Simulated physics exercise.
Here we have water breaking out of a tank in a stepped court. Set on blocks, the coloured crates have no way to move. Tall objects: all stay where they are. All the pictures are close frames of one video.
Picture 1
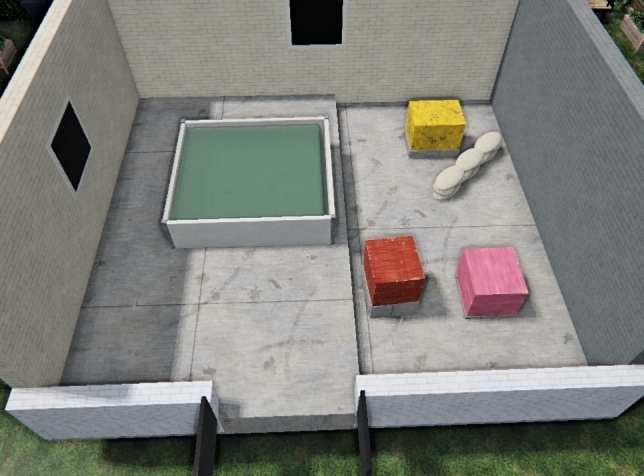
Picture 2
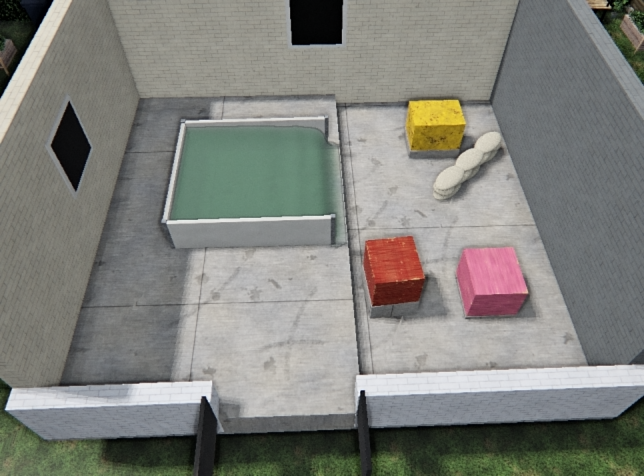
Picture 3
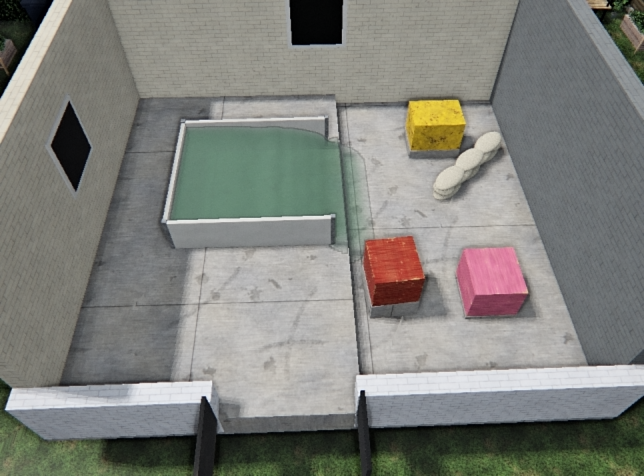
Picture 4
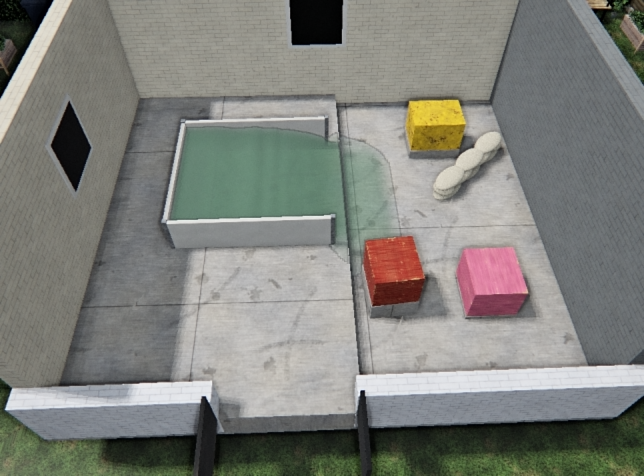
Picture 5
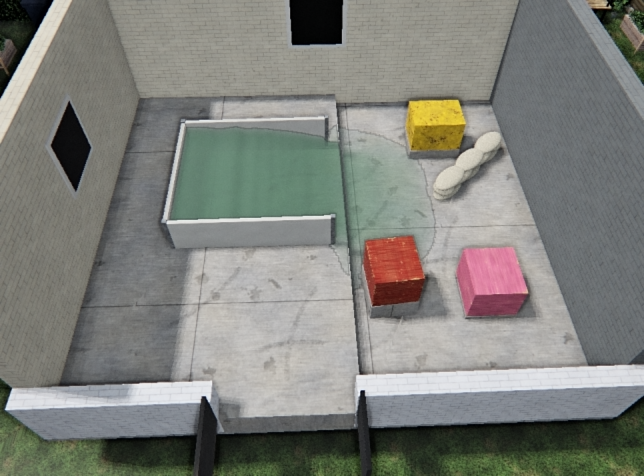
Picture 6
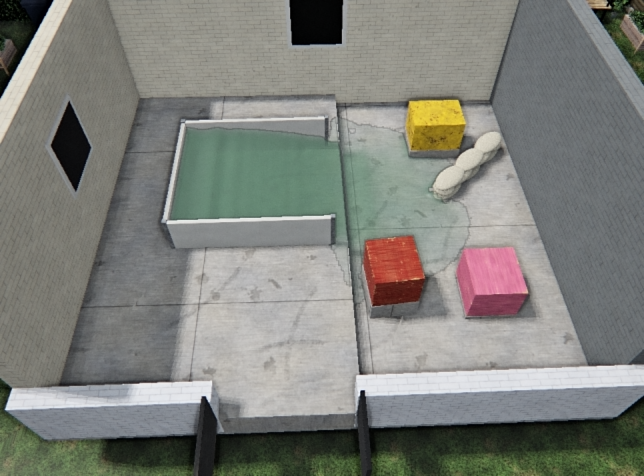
Green-tinted water pouring from the open right side of a white-walled tank, spreading across the concrete court between red and yellow crates.
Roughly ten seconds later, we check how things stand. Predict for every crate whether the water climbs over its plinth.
At the end, the yellow crate is not protected by its plinth, the pink crate is not protected by its plinth, the red crate is protected by its plinth.
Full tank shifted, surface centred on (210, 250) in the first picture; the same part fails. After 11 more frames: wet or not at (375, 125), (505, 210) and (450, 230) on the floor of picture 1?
Results in order - left untouched, swamped, swamped.
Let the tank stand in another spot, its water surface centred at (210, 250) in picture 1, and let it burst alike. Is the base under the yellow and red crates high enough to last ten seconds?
Result: Yellow crate is swamped, red crate is swamped.
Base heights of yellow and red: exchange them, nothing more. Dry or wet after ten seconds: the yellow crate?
Well, the yellow one is inundated then.
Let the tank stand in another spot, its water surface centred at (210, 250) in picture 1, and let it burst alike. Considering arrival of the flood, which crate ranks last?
The one in yellow.
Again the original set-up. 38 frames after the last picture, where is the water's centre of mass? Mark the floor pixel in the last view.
My pick is pixel (421, 211).
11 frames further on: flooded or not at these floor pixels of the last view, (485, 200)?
Lab note: Spot reads soaked.
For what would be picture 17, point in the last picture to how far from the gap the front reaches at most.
Roughly at (580, 364).
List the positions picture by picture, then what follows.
In the first picture, still water in the open tank at (253, 169).
In the second picture, water pours out at (327, 183) and has run to (339, 242).
In the third picture, the front is at (355, 257), out from the gap at (327, 184).
In the fourth picture, the front is at (344, 140), out from the gap at (327, 184).
In the fifth picture, water pours out at (327, 184) and has run to (426, 245).
In the sixth picture, the front is at (463, 235), out from the gap at (327, 184).
A moment on, water covers 25 % of the floor; the yellow crate water round its plinth, the pink crate water round its plinth, the red crate water round its plinth.
Next, water covers 40 % of the floor; the yellow crate water round its plinth, the pink crate water round its plinth, the red crate water round its plinth.
Then, water covers 45 % of the floor; the yellow crate water round its plinth, the pink crate water round its plinth, the red crate water round its plinth.
Later, water covers 45 % of the floor; the yellow crate water round its plinth, the pink crate water round its plinth, the red crate water round its plinth.
In the end, water covers 45 % of the floor; the yellow crate was topped, the pink crate was topped, the red crate stayed above the water.
